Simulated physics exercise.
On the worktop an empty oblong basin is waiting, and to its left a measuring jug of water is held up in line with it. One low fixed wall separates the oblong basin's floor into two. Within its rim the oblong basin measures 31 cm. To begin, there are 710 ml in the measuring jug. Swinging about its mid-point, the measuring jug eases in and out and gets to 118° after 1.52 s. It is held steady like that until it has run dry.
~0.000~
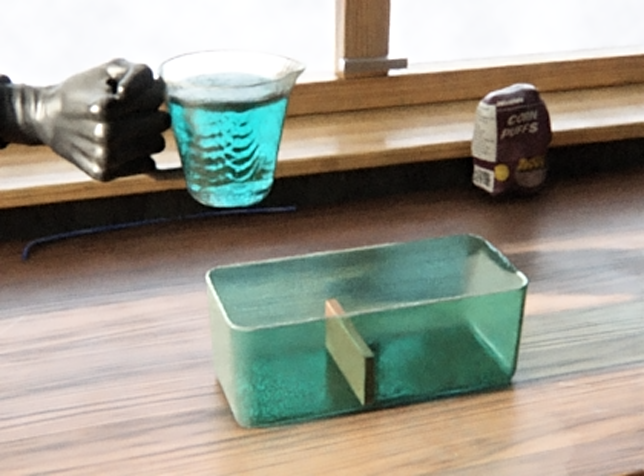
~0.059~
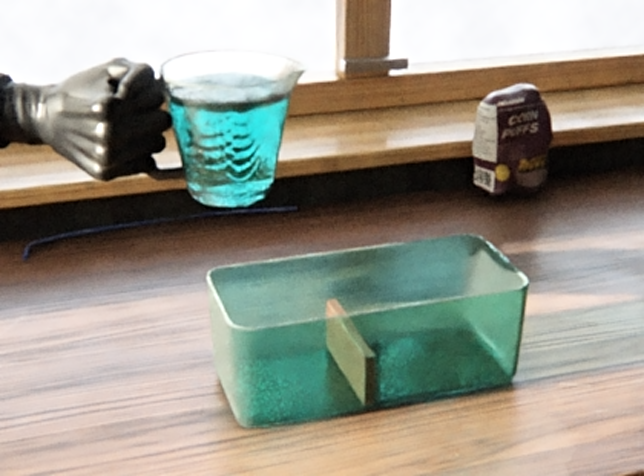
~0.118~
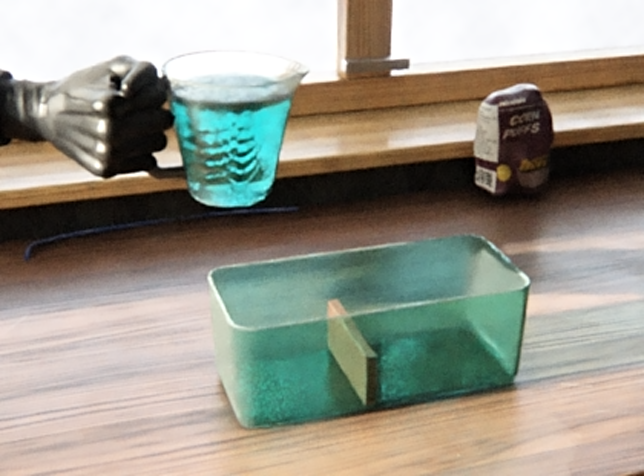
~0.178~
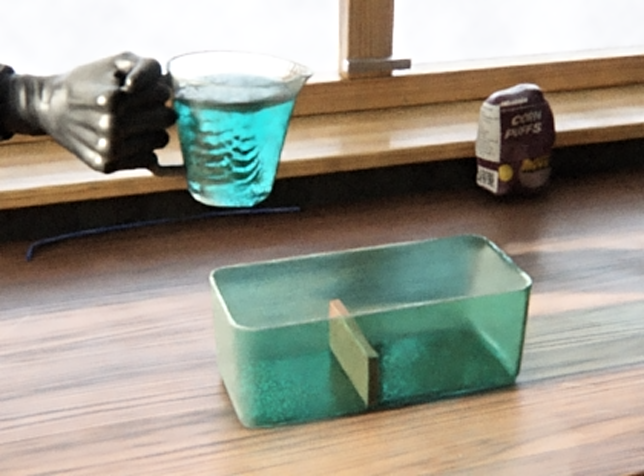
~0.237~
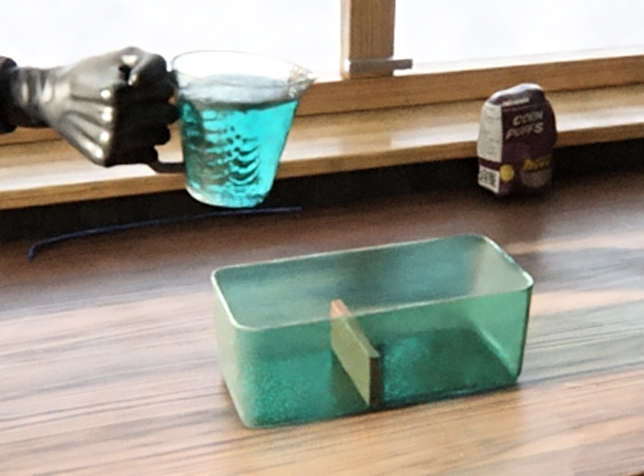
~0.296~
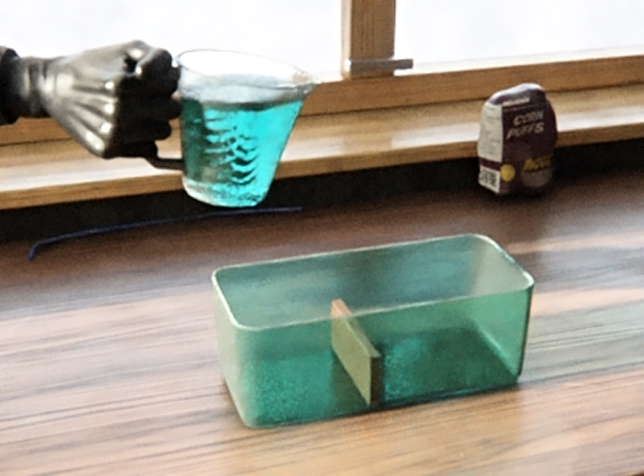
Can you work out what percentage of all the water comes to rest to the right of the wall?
I would put it at 80 per cent.
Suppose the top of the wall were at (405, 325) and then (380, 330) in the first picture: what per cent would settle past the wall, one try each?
The first gives near 10 per cent and the second near 40 per cent.
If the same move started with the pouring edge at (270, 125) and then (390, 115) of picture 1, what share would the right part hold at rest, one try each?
20 then 100 %.
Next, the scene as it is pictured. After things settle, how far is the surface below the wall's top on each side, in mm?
About 50 mm on the left, about 32 mm on the right.
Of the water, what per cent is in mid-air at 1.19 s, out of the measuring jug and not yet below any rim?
Estimate: About 14 in a hundred.
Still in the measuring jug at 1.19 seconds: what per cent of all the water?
Around 9 in a hundred is still there.
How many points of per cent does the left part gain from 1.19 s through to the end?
Close to 14% of the whole.
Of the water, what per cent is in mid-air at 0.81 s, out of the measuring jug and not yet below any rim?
Roughly 22 %.
After 0.81 s the tilt is 65° and 69 per cent is still to pour, 0 is left of the wall and 9 right of it.
After 1.19 s the tilt is 105° and 9 per cent is still to pour, 4 is left of the wall and 73 right of it.
After 1.59 s the tilt is 118° and 0 per cent is still to pour, 19 is left of the wall and 80 right of it.
After 2.02 s the tilt is 118° and 0 per cent is still to pour, 19 is left of the wall and 80 right of it.
In the end 19 per cent lies left of the wall, 80 right of it and 1 outside.
